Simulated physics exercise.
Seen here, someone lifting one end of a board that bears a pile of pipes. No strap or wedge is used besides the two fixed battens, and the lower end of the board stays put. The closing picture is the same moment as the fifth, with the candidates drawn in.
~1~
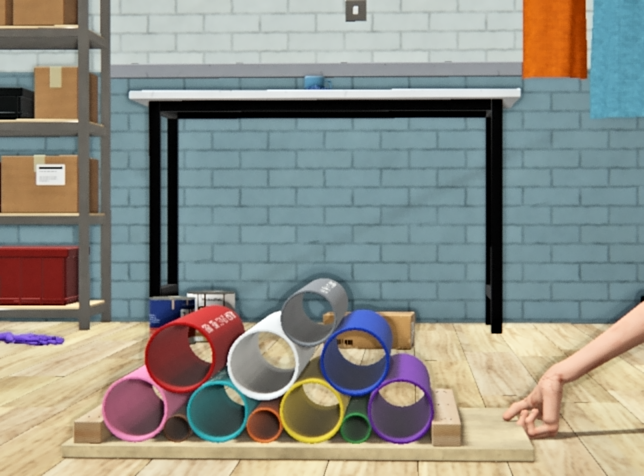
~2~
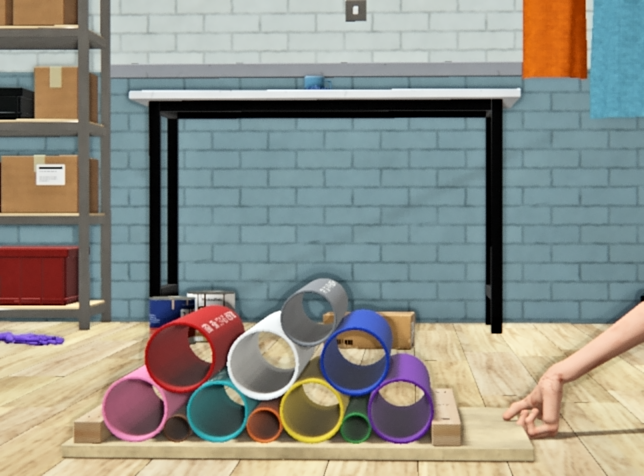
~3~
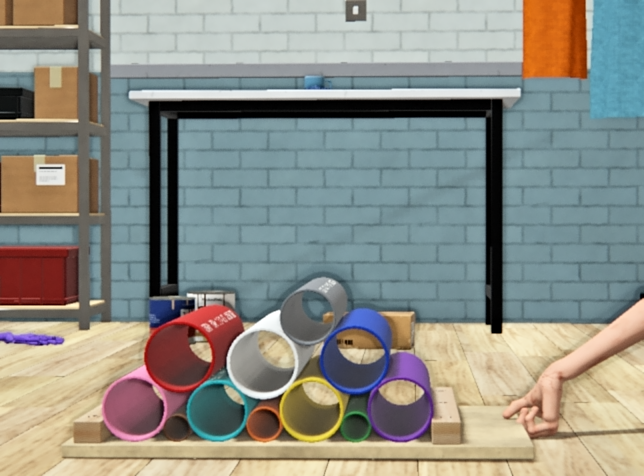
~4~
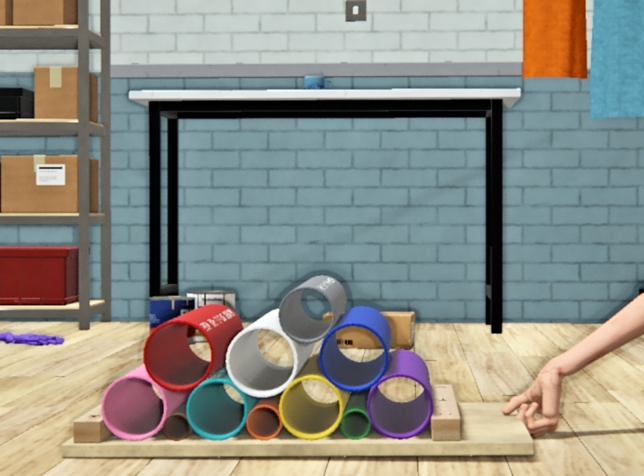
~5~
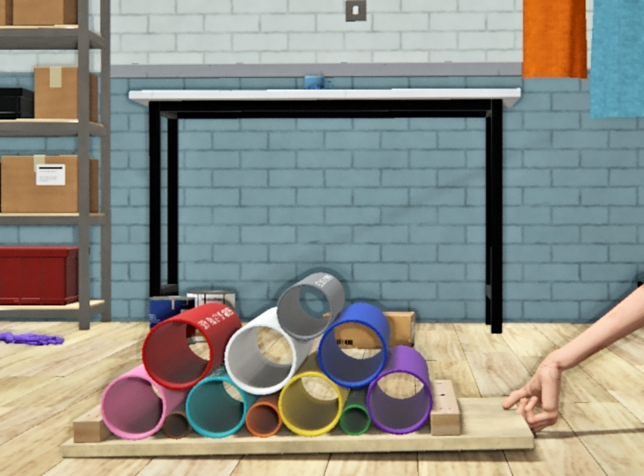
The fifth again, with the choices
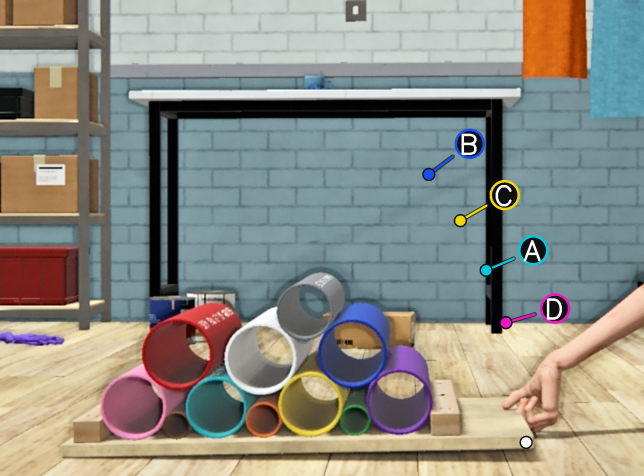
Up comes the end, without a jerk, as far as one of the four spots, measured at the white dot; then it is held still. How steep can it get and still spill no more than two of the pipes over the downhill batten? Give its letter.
It can be raised to B.
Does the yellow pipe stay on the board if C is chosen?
Yes.
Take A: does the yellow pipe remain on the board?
Yes.
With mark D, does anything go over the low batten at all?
No, at D.
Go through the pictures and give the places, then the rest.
White pipe (264, 364); blue pipe (355, 361); red pipe (180, 357), in the first frame.
Red pipe (180, 357); grey pipe (309, 318), in the second frame.
Board (306, 419); green pipe (356, 428); purple pipe (401, 410); yellow pipe (312, 410), in the third frame.
Board (306, 417); pink pipe (134, 408), in the fourth frame.
Board (306, 415); pink pipe (134, 407), in the fifth frame.
On the marked copy, A at (486, 270); B at (429, 175); C at (461, 221); D at (506, 322); the white dot at (526, 443).
Following B. Soon after the start, board at 20°.
Later, board at 37°.
In the end, board at 37°, none over the low batten.
As for the rest, A none over the low batten; C none over the low batten; D none over the low batten.
